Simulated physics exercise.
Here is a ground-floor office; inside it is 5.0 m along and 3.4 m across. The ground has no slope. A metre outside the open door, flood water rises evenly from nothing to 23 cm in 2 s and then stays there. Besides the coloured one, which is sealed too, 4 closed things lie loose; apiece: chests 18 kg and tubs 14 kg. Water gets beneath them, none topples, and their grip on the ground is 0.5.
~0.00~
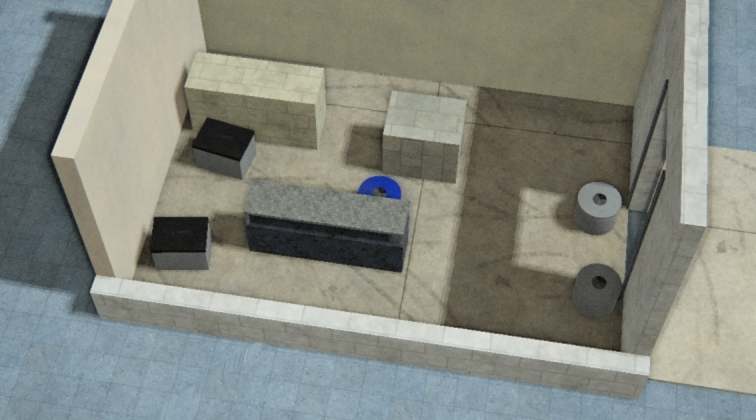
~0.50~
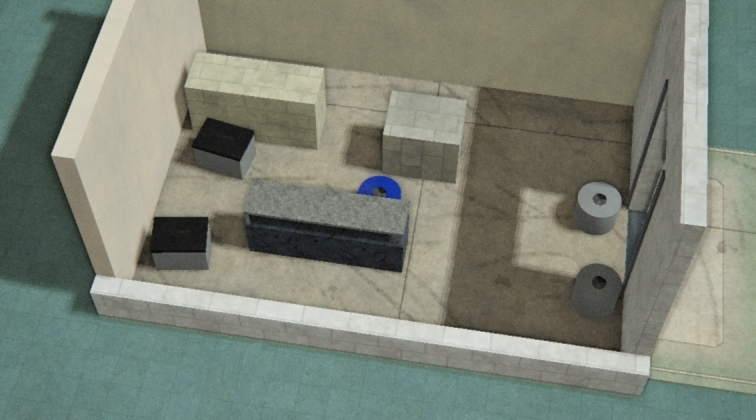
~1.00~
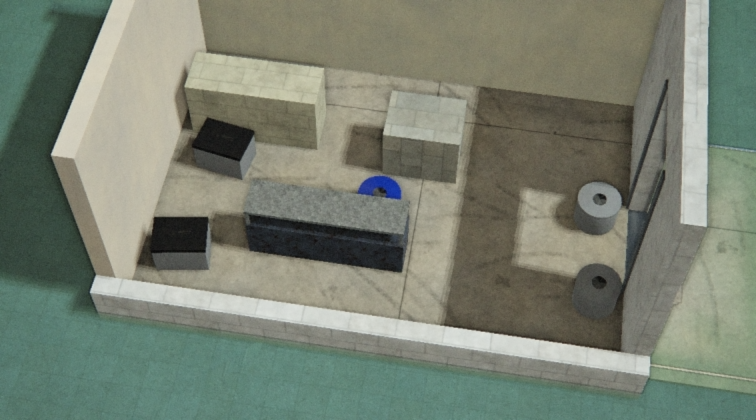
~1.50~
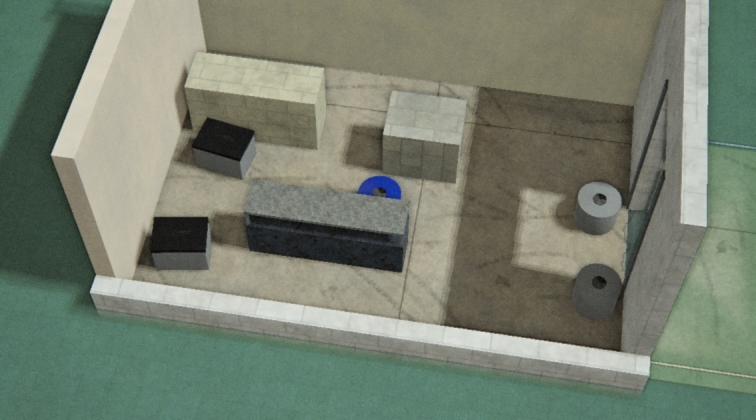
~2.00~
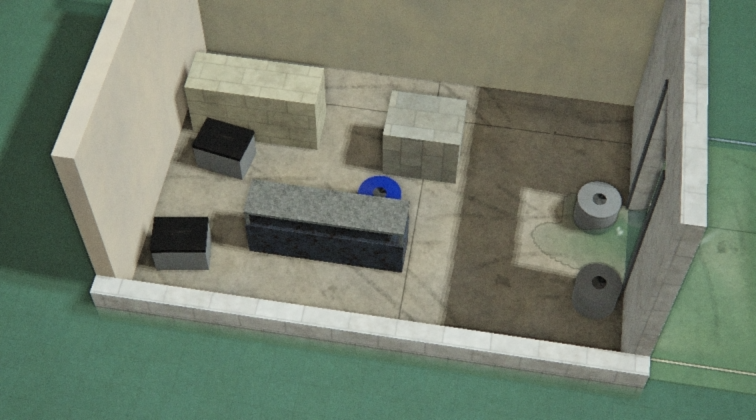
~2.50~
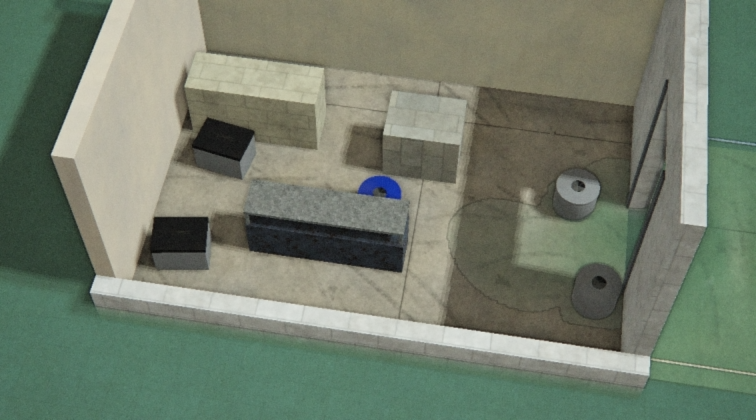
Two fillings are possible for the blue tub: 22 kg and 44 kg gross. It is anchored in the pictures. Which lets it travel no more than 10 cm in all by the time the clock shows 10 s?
For it, only the larger load is enough.
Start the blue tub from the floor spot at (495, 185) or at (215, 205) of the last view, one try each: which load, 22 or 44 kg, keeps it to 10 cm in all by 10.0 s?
In that order: Either load holds; the smaller is enough.
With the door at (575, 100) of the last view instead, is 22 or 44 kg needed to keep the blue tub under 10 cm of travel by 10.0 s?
Then the lower weight is enough.
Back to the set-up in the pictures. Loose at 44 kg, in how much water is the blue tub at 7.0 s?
About 9 cm.
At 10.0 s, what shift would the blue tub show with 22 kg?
Roughly 50 cm.
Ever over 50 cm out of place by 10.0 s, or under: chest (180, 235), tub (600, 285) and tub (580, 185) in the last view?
In that order: Over, past it, over.
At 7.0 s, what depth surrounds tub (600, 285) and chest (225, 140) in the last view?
About 5 and 6 cm.
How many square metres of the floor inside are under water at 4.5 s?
About 10.5 m2.
After 3.5 s the blue tub would be 0 cm from its start with 22 kg and 0 cm from its start with 44 kg; 6 cm of water round it then.
After 4.5 s the blue tub would be 27 cm from its start with 22 kg and 0 cm from its start with 44 kg; 9 cm of water round it then.
After 7.0 s the blue tub would be 45 cm from its start with 22 kg and 0 cm from its start with 44 kg; 9 cm of water round it then.
After 10.0 s the blue tub would be 49 cm from its start with 22 kg and 0 cm from its start with 44 kg; 12 cm of water round it then.
